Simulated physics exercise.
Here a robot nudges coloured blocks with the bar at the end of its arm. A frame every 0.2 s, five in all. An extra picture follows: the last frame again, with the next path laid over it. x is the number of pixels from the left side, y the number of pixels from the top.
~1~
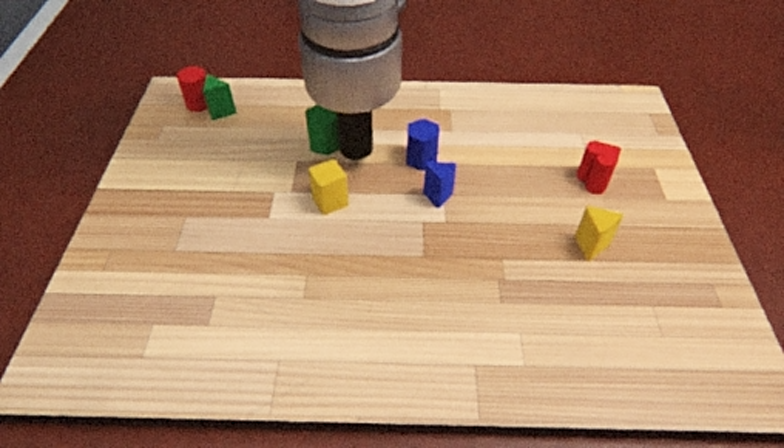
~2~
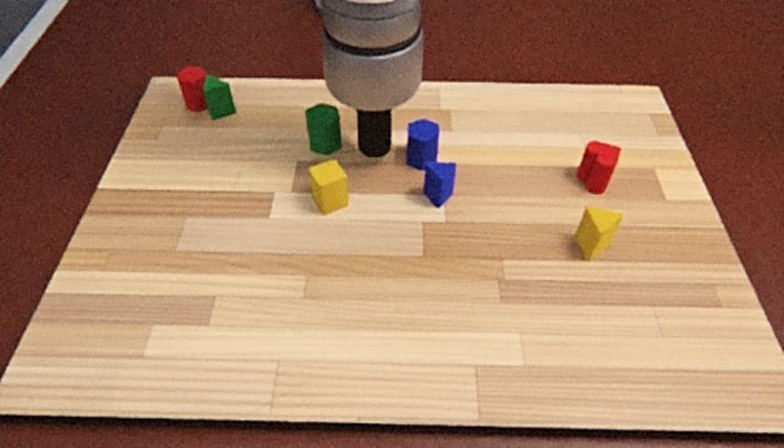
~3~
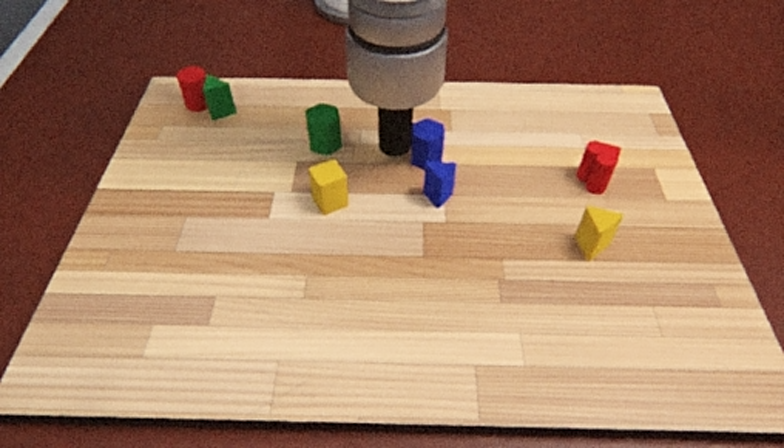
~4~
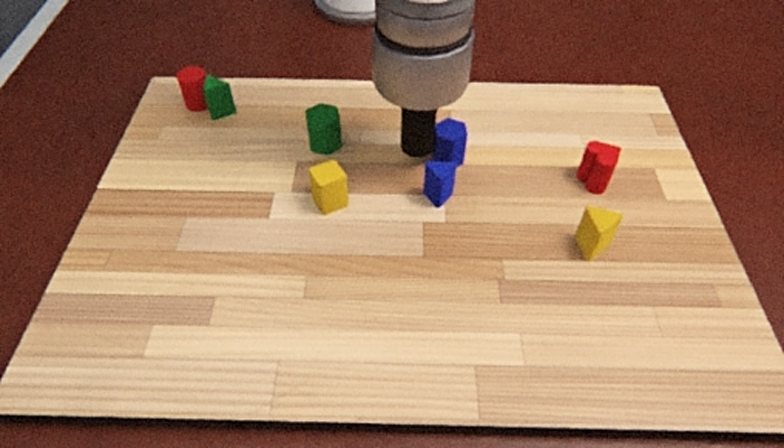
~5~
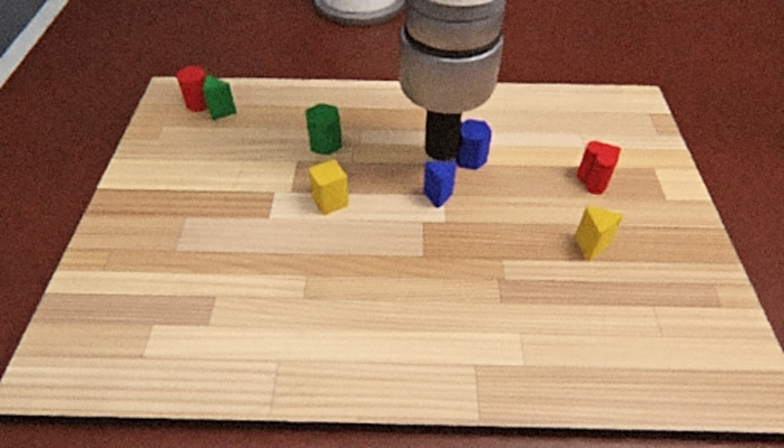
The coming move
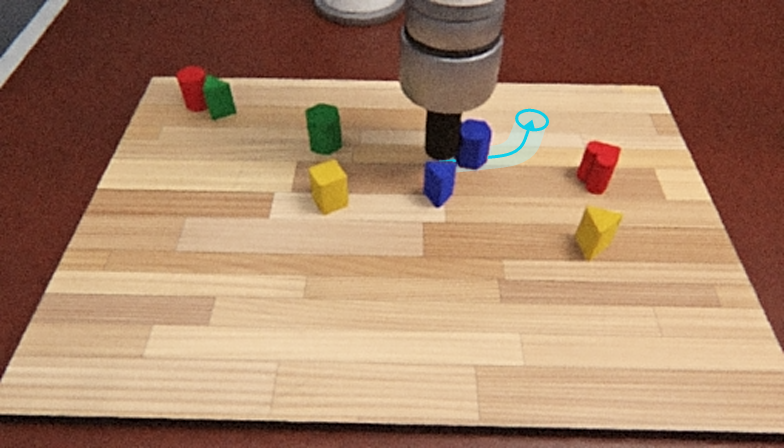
On a wooden board scattered with coloured blocks, a robot arm moved right from beside a green block, met the blue block behind another blue one, and pushed it a short way right.
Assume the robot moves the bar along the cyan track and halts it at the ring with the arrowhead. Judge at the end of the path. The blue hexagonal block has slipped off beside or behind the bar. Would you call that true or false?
The statement is correct.
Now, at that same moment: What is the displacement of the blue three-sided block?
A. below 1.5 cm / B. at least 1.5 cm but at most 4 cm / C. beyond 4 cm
That would be A.
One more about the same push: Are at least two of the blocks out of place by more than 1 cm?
The answer is no.
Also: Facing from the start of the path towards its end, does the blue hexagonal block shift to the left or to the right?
Sideways shift: Right.
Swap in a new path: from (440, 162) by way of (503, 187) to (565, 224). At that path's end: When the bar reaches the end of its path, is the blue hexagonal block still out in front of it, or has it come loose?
Expect to find it next to or behind the bar.
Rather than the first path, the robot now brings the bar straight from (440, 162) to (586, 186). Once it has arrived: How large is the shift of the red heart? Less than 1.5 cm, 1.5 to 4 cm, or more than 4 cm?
It will move between 1.5 and 4 cm.
Path on the board, from (440, 162) through (484, 158) and (521, 146) to (532, 120).
On the path given first. One third of the way, bar at (487, 145); blue hexagonal block at (522, 126).
Two thirds of the way, bar at (525, 133); blue hexagonal block at (563, 121), turned 40° clockwise.
At the end, bar at (535, 107); blue three-sided block in place; blue hexagonal block at (565, 119), turned 55° clockwise.
